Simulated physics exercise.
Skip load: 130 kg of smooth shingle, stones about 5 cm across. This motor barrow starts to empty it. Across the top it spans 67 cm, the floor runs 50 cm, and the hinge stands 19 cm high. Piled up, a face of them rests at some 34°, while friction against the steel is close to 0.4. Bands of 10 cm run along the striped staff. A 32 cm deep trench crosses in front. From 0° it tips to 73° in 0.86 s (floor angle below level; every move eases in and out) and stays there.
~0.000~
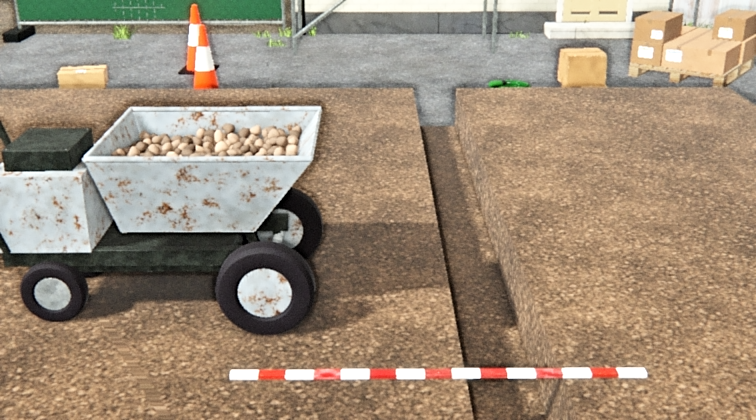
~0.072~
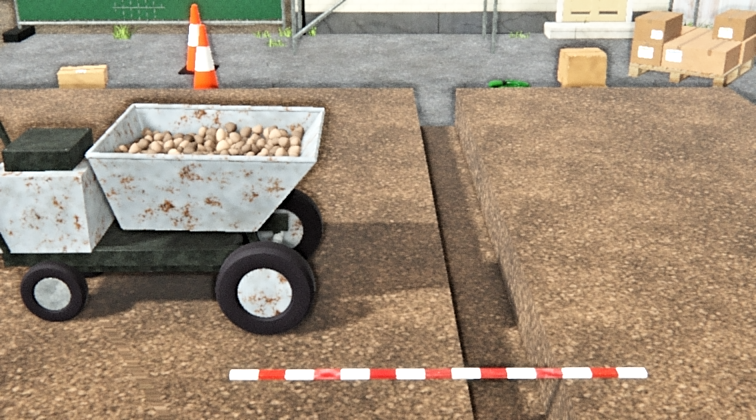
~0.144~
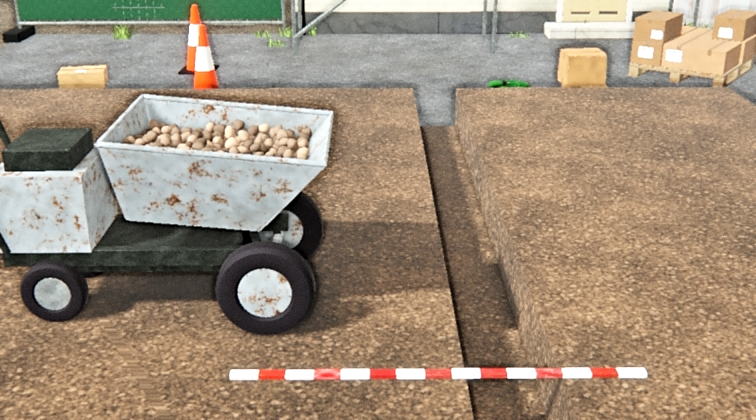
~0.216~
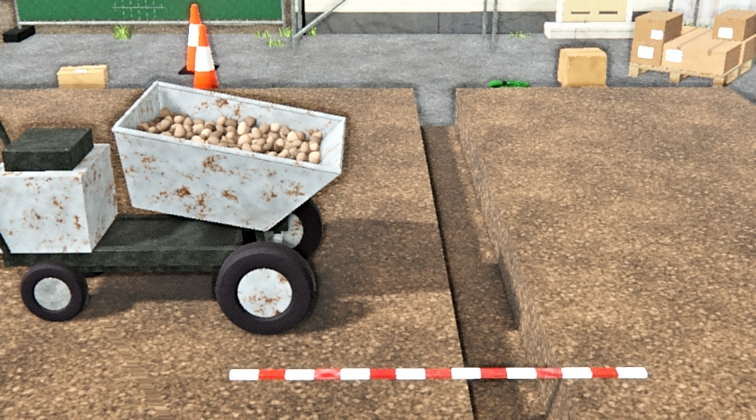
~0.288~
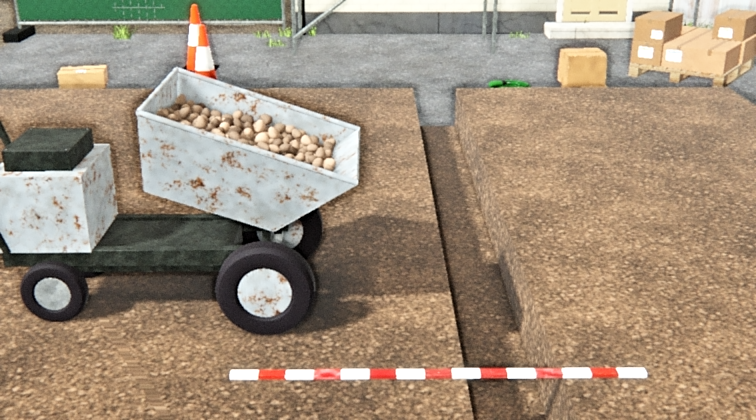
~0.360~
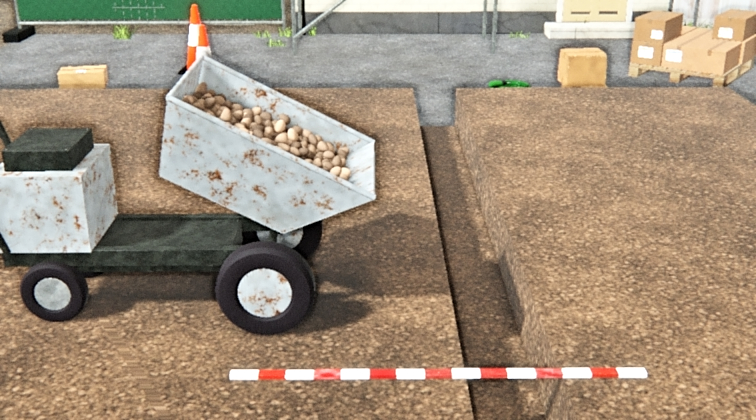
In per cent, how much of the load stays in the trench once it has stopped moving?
I would say about 88 per cent.
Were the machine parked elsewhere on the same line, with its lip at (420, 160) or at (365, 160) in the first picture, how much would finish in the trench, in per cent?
It comes to about 35 and 85 in a hundred.
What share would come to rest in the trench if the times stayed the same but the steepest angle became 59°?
Roughly 60 per cent would end in the trench.
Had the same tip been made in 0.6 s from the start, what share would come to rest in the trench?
In that case some 90 per cent.
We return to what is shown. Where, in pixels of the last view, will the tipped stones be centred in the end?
(487, 342).
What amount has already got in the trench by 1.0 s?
Close to 25 per cent has got there by then.
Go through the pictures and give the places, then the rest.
Lip at (311, 159), floor tilted 0°, highest stones at (246, 139), in the first picture.
Lip at (315, 160), floor tilted 1°, highest stones at (215, 142); the stones move at 0.3 m/s on average, in the second picture.
Lip at (325, 165), floor tilted 5°, highest stones at (185, 137); the stones move at 0.6 m/s on average, in the third picture.
Lip at (340, 172), floor tilted 12°, highest stones at (169, 125); the stones move at 0.8 m/s on average, in the fourth picture.
The skip is at 19°, its lip at (357, 183); the top of the load is at (181, 110); the stones move at 1.0 m/s on average, in the fifth picture.
The skip is at 28°, its lip at (374, 198); the top of the load is at (201, 98); the stones move at 1.1 m/s on average, in the sixth picture.
After 0.6 s the floor is at 61°; 100 % in the skip; the foremost stones are at (401, 233).
After 1.0 s the floor is at 73°; 61 % in the skip, 12 % short of the trench, 26 % in the trench; the foremost stones are at (516, 349).
After 1.3 s the floor is at 73°; 17 % in the skip, 15 % short of the trench, 68 % in the trench; the foremost stones are at (520, 329).
After 3.3 s the floor is at 73°; 0 % in the skip, 12 % short of the trench, 88 % in the trench; the foremost stones are at (527, 349).
